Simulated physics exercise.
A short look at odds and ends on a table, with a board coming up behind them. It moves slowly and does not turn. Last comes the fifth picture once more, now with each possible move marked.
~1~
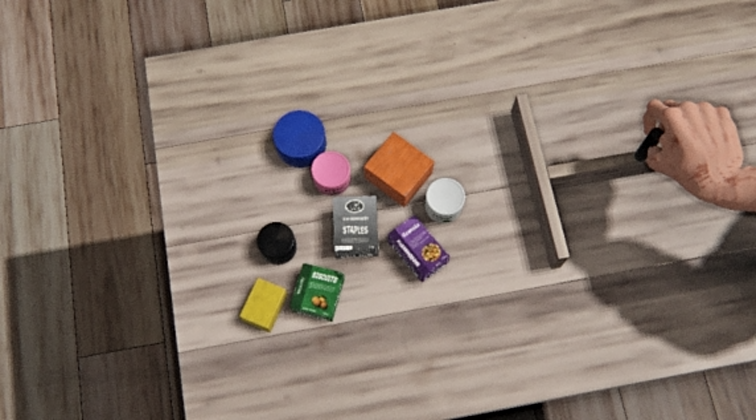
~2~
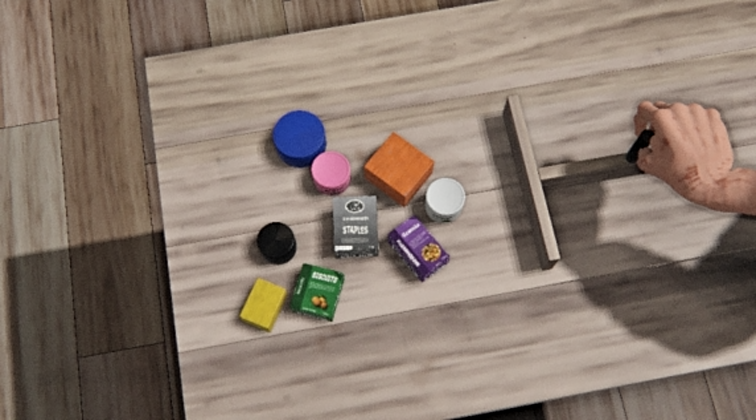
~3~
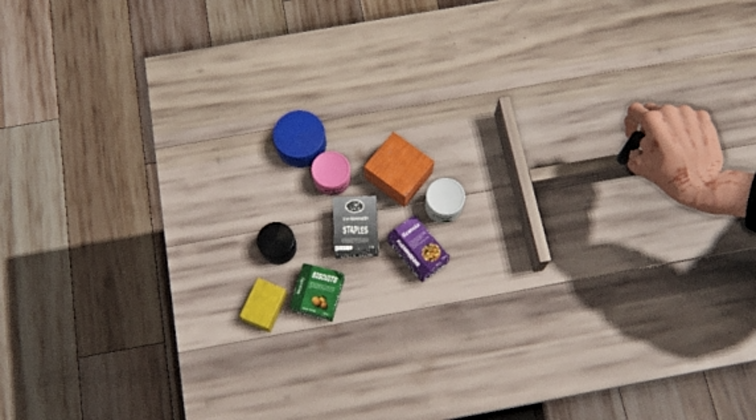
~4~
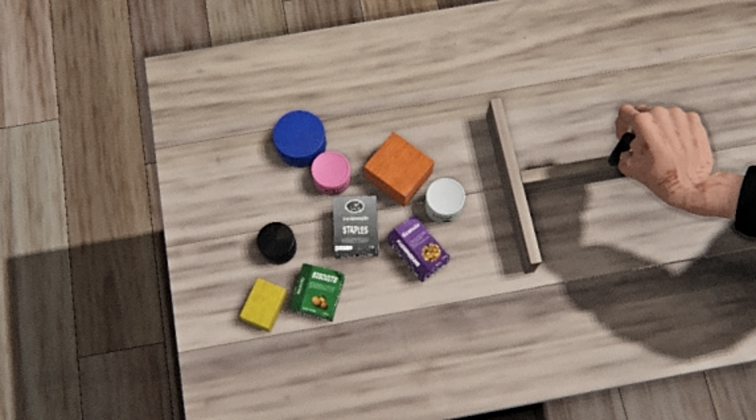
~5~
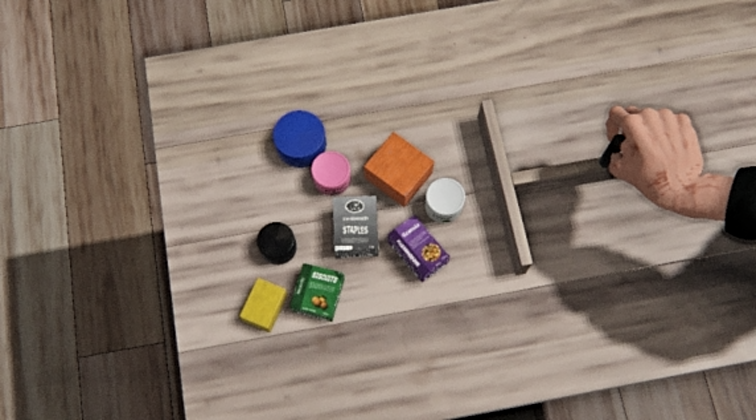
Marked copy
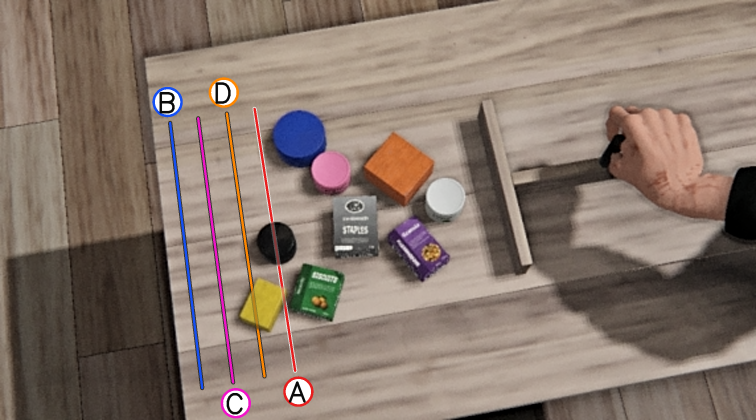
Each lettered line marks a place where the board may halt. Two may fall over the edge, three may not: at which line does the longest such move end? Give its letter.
D is the last line within the limit.
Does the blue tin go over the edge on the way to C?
By then, no.
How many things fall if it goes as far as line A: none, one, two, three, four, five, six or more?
By then, none.
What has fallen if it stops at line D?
The black tin.
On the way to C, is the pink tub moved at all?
Yes.
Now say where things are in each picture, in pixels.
Green box (317, 293); pink tub (331, 174); board (542, 173), in the first picture.
Board (533, 175); black tin (277, 243), in the second picture.
Board (524, 176); white tub (445, 201), in the third picture.
Board (515, 178); orange block (399, 170), in the fourth picture.
Board (506, 180); green box (317, 293); pink tub (331, 174); grey box (356, 228), in the fifth picture.
On the marked copy, A at (274, 233); B at (185, 249); C at (215, 244); D at (245, 239).
Taking D. A third of the way, board (412, 196); purple packet (384, 258); pink tub (326, 175).
Two thirds of the way, board (318, 213); black tin (205, 245); pink tub (238, 181).
When it is over, board (244, 225); black tin over the edge; pink tub (167, 193); one fallen.
As for the rest, A is within the limit but short; B drops six; C drops three.
